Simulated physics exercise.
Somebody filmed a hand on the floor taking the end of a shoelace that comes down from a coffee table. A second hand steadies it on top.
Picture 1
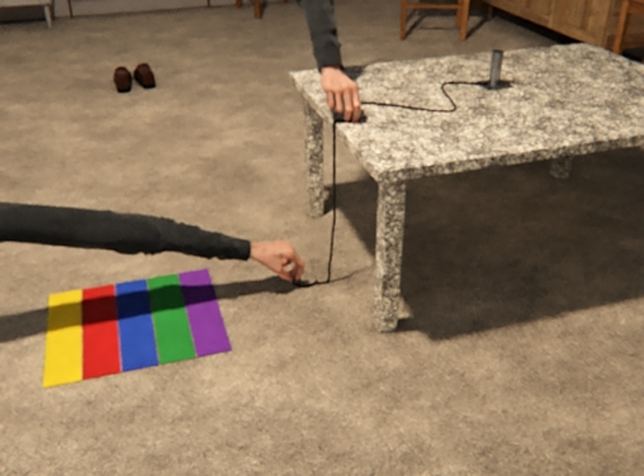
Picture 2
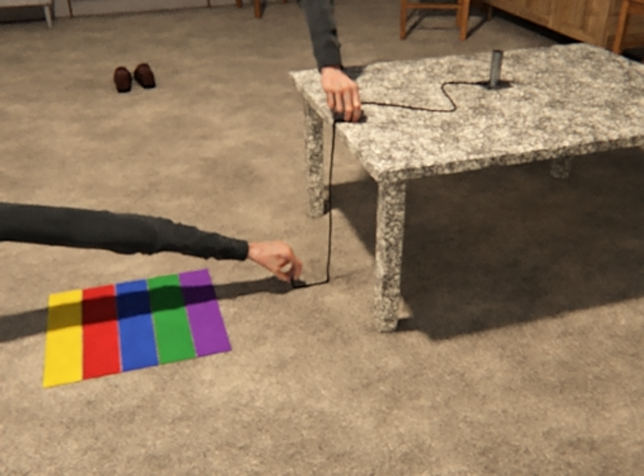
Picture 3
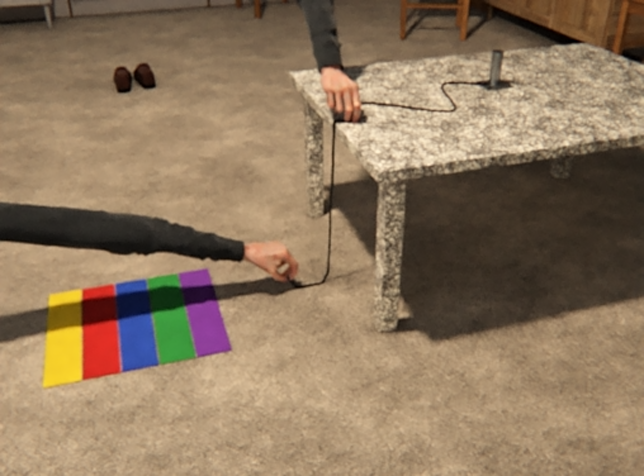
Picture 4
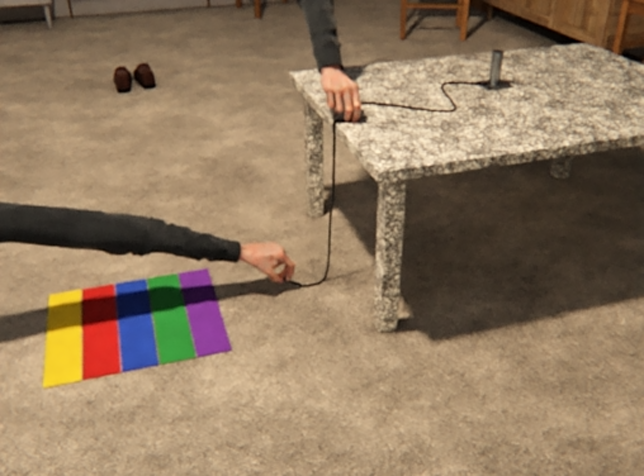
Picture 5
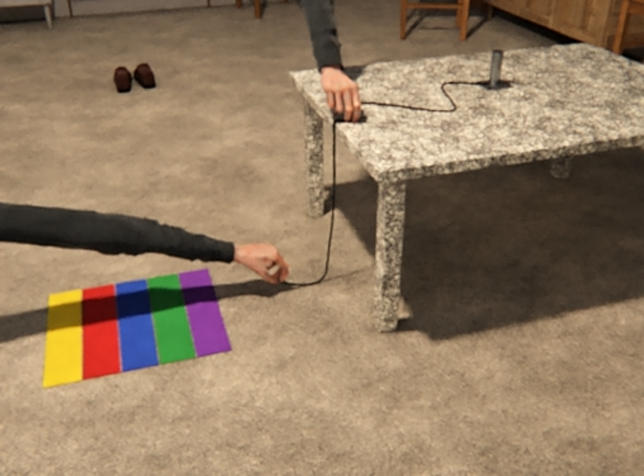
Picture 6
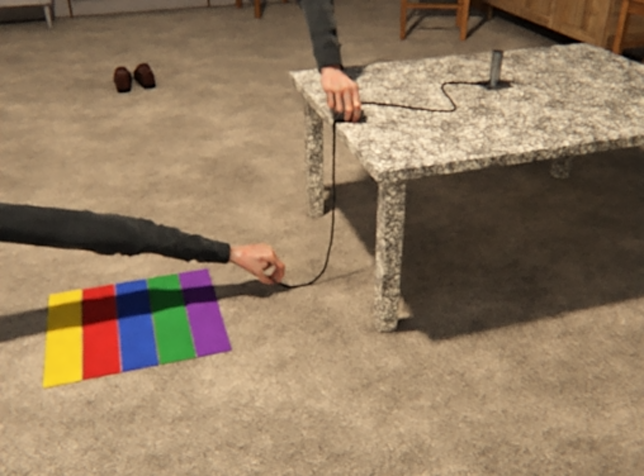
A hand near the floor held the end of a dark shoelace hanging from a speckled coffee table and drew it slightly left, toward the colored stripes, while another hand stayed at the table's edge.
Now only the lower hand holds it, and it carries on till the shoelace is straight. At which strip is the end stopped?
It halts on the yellow strip.
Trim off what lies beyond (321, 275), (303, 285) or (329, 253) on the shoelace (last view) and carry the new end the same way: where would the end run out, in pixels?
Near (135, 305), (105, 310) and (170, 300).
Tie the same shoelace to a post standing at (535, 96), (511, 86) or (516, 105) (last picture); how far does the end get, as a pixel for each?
The places are (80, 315), (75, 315) and (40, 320).
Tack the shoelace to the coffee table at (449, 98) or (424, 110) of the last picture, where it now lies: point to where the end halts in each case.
The places are (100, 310) and (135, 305).
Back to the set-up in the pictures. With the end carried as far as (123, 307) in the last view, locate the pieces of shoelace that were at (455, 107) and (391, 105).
Near (394, 105) and (331, 120).
Early on, end near (122, 307); over blue.
Midway, end near (82, 314); over red.
At the end of the slack, end near (57, 319); over yellow. Over yellow.
